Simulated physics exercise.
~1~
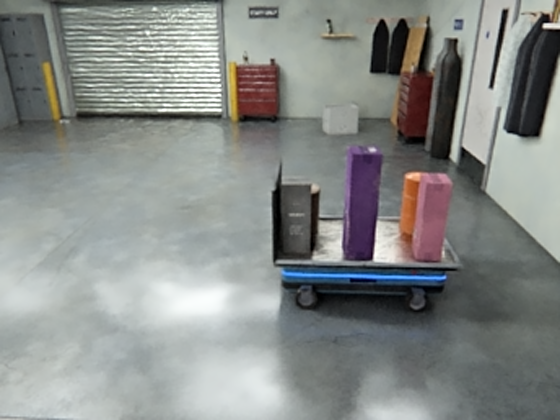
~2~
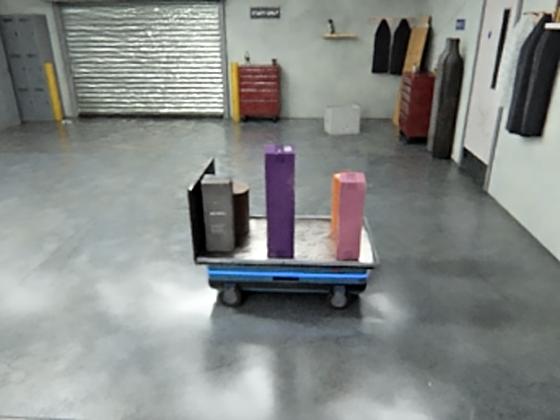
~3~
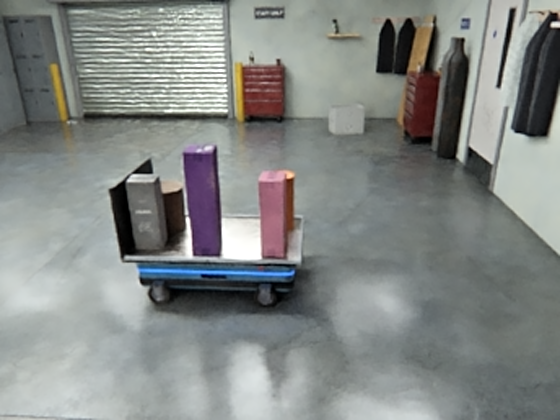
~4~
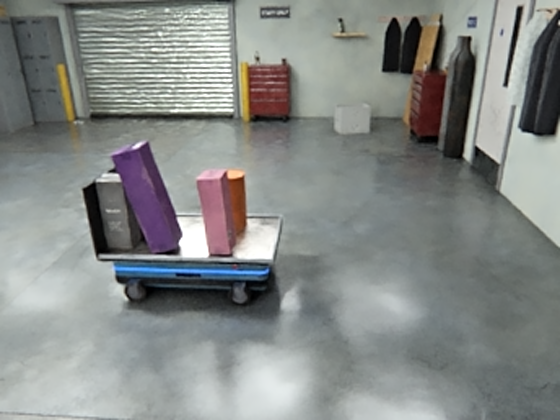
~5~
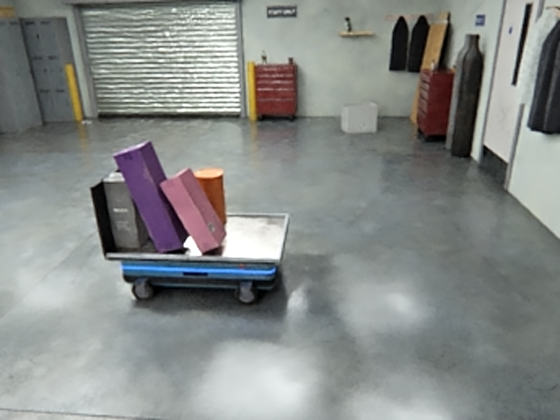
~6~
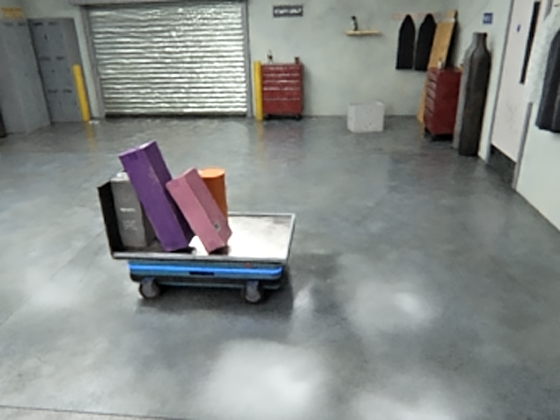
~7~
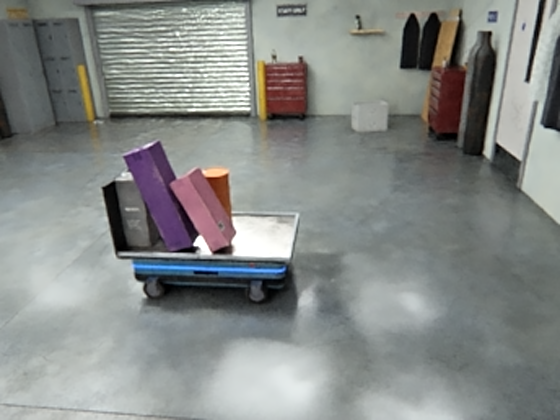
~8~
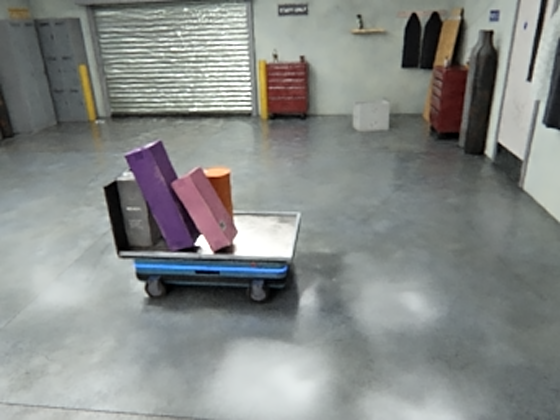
In a workshop with a grey floor, a metal shutter and red tool cabinets, a flat cart rolls left carrying a grey box, a brown pail, a tall purple box, a pink box and an orange canister, all upright. As the cart slows, the purple box tips left and leans toward the grey box beside the tall end board. The cart comes to a stop, and the pink box tilts left too, coming to lean against the purple one. The view drifts slightly left. At the end, both boxes remain leaning, while the grey box and orange canister stand upright.
